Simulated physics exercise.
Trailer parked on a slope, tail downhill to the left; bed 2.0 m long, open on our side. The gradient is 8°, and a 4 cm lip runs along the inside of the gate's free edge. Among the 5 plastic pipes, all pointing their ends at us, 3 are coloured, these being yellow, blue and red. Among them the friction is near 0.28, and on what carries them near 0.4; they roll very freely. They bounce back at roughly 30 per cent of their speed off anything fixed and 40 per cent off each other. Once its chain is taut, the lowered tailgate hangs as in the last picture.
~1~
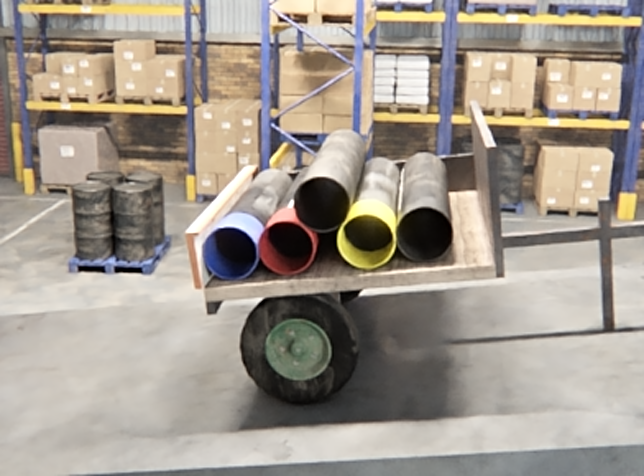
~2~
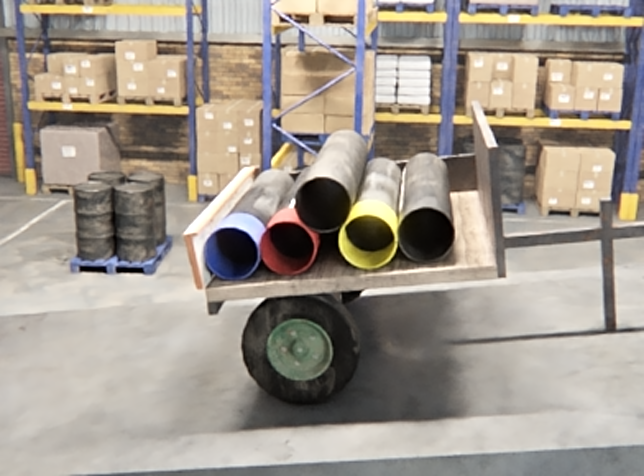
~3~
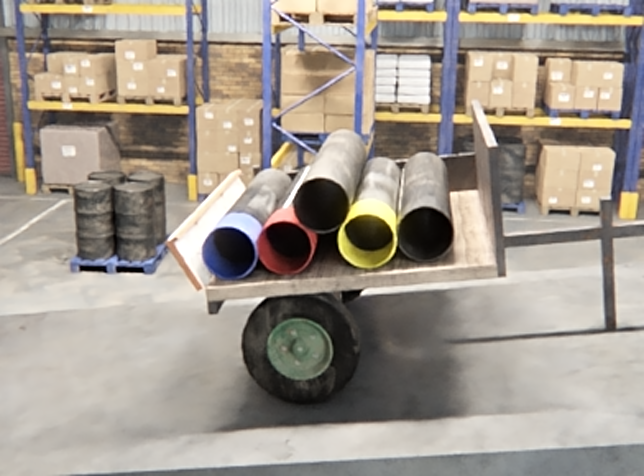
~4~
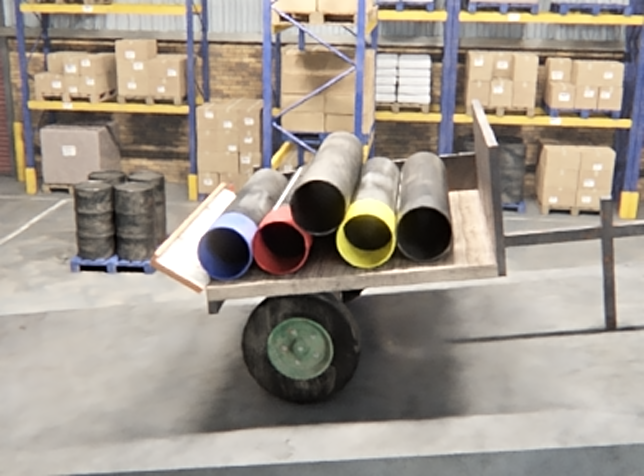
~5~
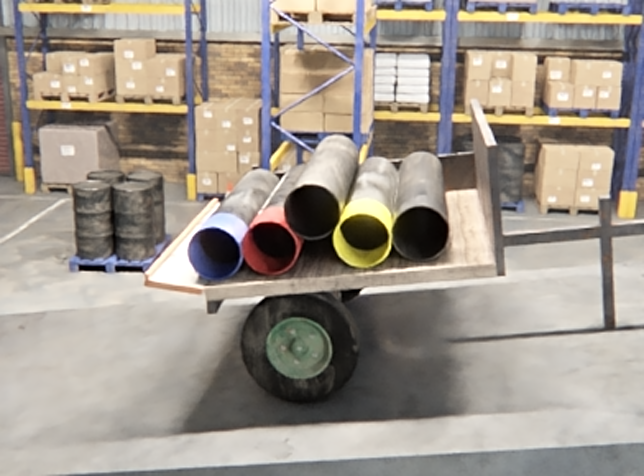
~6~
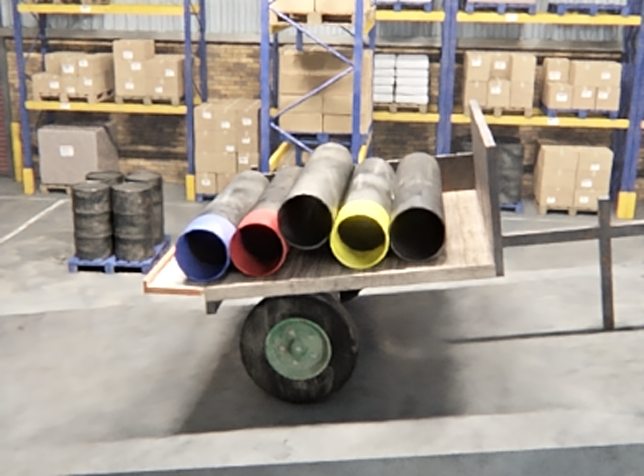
The footage shows a tailgate on the left of a cart loaded with five pipes swinging down until nearly level with the bed, while the pipes shift slightly left, the top black one settling between the red and yellow ones.
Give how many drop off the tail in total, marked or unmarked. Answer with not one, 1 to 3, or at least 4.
The answer is 1 to 3.
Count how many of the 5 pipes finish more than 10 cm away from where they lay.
The tally comes to 5.
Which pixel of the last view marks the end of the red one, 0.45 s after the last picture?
Estimated pixel position: About (217, 254).
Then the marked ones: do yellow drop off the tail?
Yellow stays with the vehicle.
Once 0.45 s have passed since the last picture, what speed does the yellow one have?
Close to 0.3 m/s then.
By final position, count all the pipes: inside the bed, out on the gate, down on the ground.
The split comes out as 2, 1 and 2.
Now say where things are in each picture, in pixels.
In the first picture, yellow at (367, 241), blue at (231, 253), red at (286, 248); gate 82° above level, tip at (190, 235); 4 of the 5 make up the bottom layer on the bed.
In the second picture, yellow at (368, 241), blue at (232, 253), red at (287, 248); gate 79° above level, tip at (188, 236).
In the third picture, yellow at (367, 240), blue at (229, 253), red at (285, 248); gate 58° above level, tip at (170, 243).
In the fourth picture, yellow at (366, 240), blue at (224, 253), red at (279, 248); gate 29° above level, tip at (153, 262).
In the fifth picture, yellow at (363, 240), blue at (214, 253), red at (270, 248); gate 6° above level, tip at (148, 283).
In the sixth picture, yellow at (359, 241), blue at (202, 255), red at (257, 250); gate 0° below level, tip at (147, 289).
Then, 0.5 s after the last picture, yellow is on the bed, 105 cm short of the hinge, rolling left; blue is on the gate, 30 cm past the hinge, rolling left; red is on the bed, 10 cm short of the hinge, rolling left; 0 out so far.
Then, 0.9 s after the last picture, yellow is on the bed, 85 cm short of the hinge, rolling left; blue is dropping off the gate; red is on the gate, 5 cm past the hinge, rolling left; 1 out so far.
Then, 1.3 s after the last picture, yellow is on the bed, 55 cm short of the hinge, rolling left; blue is dropping off the gate; red is on the gate, 25 cm past the hinge, rolling left; 1 out so far.
Then, 2.0 s after the last picture, yellow is on the bed, 35 cm short of the hinge, rolling left; blue is off the vehicle; red is dropping off the gate; 2 out so far.
At rest (3.8 s after the last picture), yellow is on the bed, 10 cm short of the hinge; blue is off the vehicle; red is out on the ground; 2 out so far.
